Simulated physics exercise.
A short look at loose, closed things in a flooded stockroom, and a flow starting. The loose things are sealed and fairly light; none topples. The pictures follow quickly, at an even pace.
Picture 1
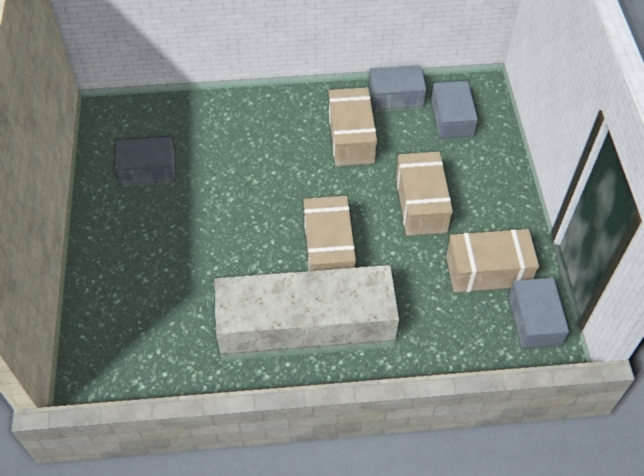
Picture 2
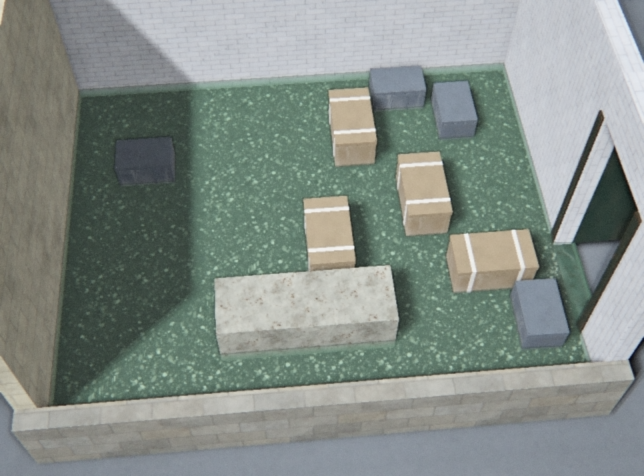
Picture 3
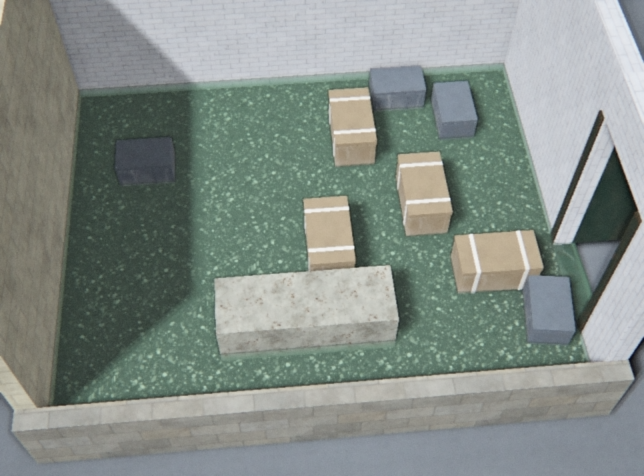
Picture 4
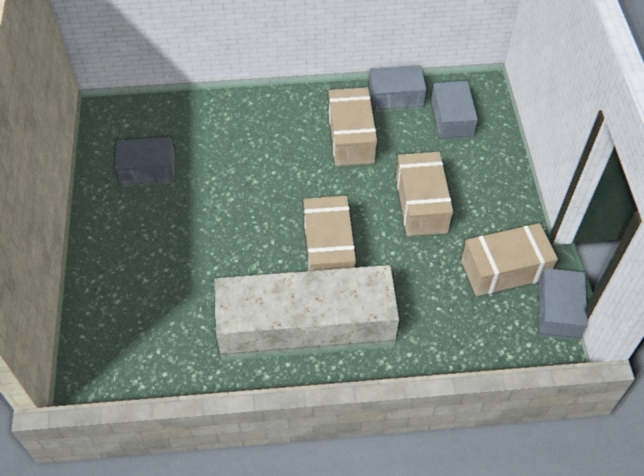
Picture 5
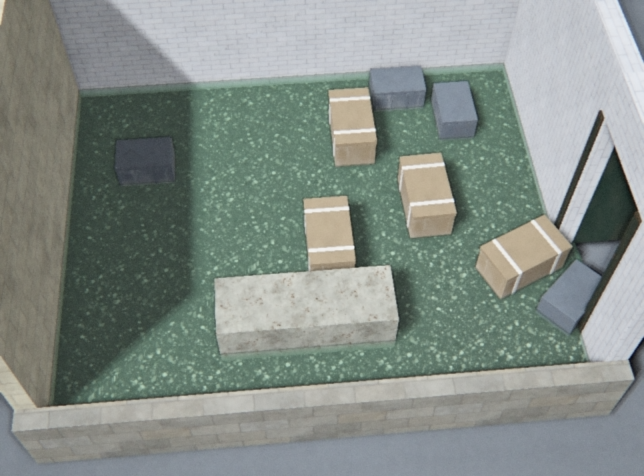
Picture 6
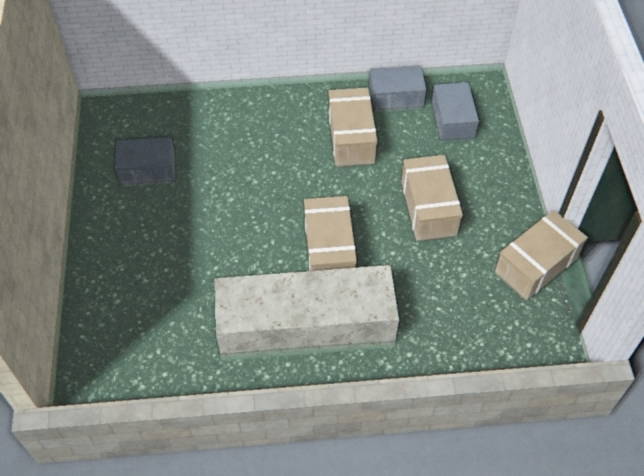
The footage shows strapped tan trunks and grey blocks on a speckled green surface as a doorway at right opens; the nearest grey block slides out of view there, the trunk beside it turns and drifts right, and another shifts slightly.
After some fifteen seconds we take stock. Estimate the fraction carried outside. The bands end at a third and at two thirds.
Share: From one to two thirds.
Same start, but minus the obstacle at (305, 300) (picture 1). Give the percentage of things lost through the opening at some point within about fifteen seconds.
Close to 40 %.
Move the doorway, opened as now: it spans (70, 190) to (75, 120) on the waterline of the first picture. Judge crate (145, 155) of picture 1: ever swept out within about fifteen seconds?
For that one: Gone.
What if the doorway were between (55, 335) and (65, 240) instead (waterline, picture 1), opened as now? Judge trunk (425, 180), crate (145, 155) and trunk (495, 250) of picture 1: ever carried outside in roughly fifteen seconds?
In turn: No, carried outside, stays.
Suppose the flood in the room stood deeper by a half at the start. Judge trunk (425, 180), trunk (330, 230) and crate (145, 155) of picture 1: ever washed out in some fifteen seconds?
One after the other: Yes, washed out, no.
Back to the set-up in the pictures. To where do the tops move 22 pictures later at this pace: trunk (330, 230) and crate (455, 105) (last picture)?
Around (532, 254) and (507, 173).
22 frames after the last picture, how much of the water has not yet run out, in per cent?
Near 76 in a hundred.
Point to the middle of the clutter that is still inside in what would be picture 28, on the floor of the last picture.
At about (409, 188).
A moment on, 2 of 8 are out; 6 afloat.
Next, 2 of 8 are out; 6 afloat.
Later, 3 of 8 are out; 5 afloat.
In the end, 5 of 8 are out; 3 afloat.
